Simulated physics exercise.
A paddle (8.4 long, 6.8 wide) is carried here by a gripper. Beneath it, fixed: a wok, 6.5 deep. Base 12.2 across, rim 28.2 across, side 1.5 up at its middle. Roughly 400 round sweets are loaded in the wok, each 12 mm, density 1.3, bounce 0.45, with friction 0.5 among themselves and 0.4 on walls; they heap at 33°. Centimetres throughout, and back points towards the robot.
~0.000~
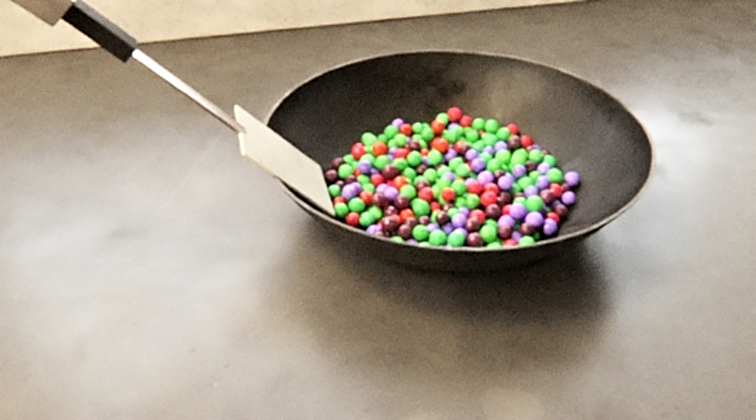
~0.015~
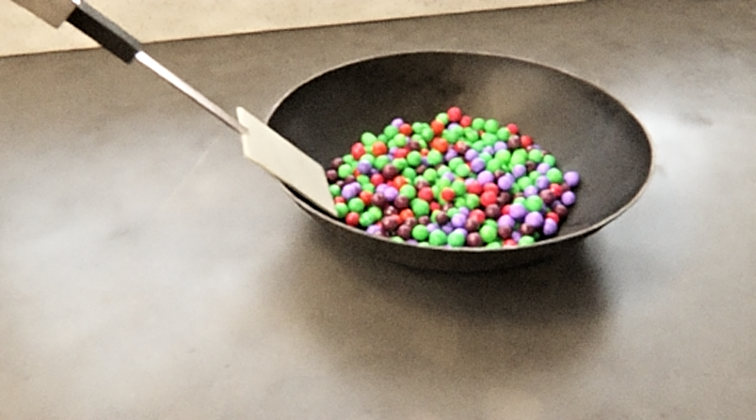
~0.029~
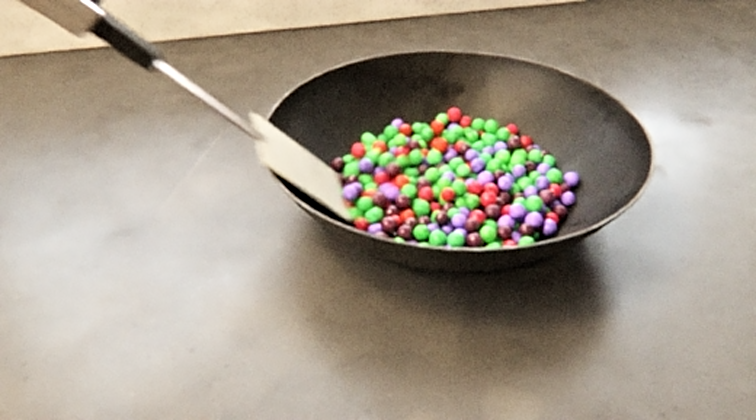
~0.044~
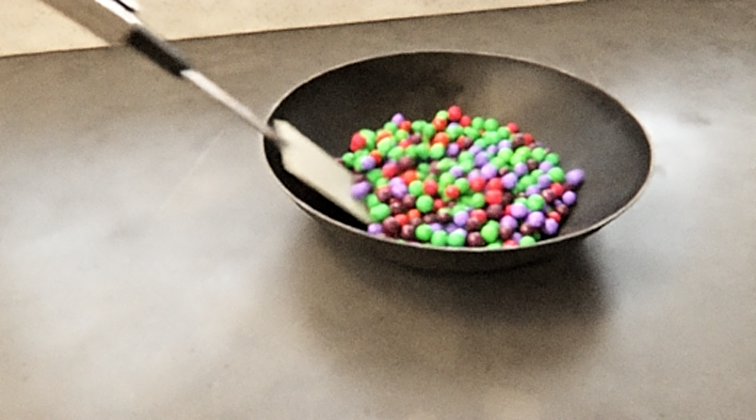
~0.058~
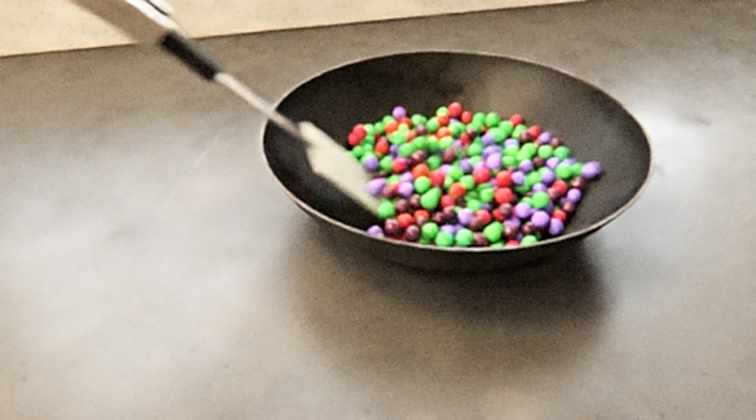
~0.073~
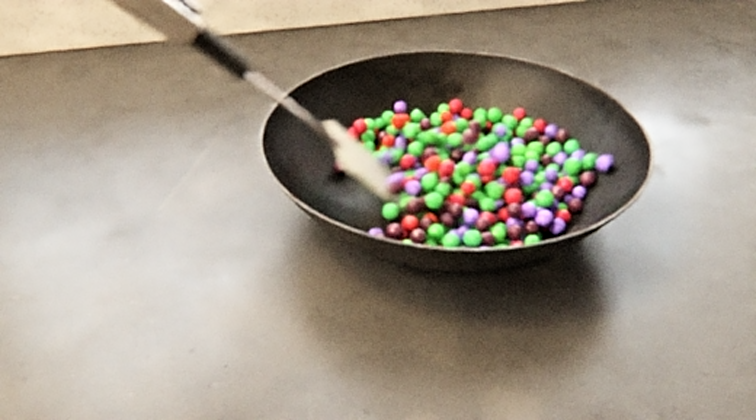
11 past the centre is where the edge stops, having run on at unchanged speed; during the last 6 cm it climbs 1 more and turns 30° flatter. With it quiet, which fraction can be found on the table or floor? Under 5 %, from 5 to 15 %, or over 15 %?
Over 15 %.
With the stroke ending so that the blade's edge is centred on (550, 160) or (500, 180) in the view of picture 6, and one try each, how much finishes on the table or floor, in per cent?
Try 1: Approx. 10 %; try 2: Approx. 0 %.
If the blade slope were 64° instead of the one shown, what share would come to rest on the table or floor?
In that case around 35 per cent.
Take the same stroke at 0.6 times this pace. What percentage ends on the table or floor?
Estimate: Approx. 15 %.
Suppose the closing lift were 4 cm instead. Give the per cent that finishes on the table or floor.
Result: Approx. 30 %.
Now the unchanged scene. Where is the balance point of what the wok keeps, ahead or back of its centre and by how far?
Roughly 2.5 centimetres ahead.
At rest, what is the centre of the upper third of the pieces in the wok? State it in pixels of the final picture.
Approximately at pixel (518, 184).
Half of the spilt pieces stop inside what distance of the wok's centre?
Some 34 centimetres.
By 0.11 s, sloping 47°, highest piece 8 above the table; 400 in the wok.
By 0.14 s, sloping 40°, highest piece 9 above the table; 400 in the wok.
By 0.36 s, sloping 17°, highest piece 20 above the table; 285 in the wok, 23 on the table or floor, 92 on the blade or in flight.
By 1.41 s, sloping 17°, highest piece 6 above the table; 285 in the wok, 115 on the table or floor.
Final count, 285 in the wok, 115 on the table or floor. That is 29 % on the table or floor.
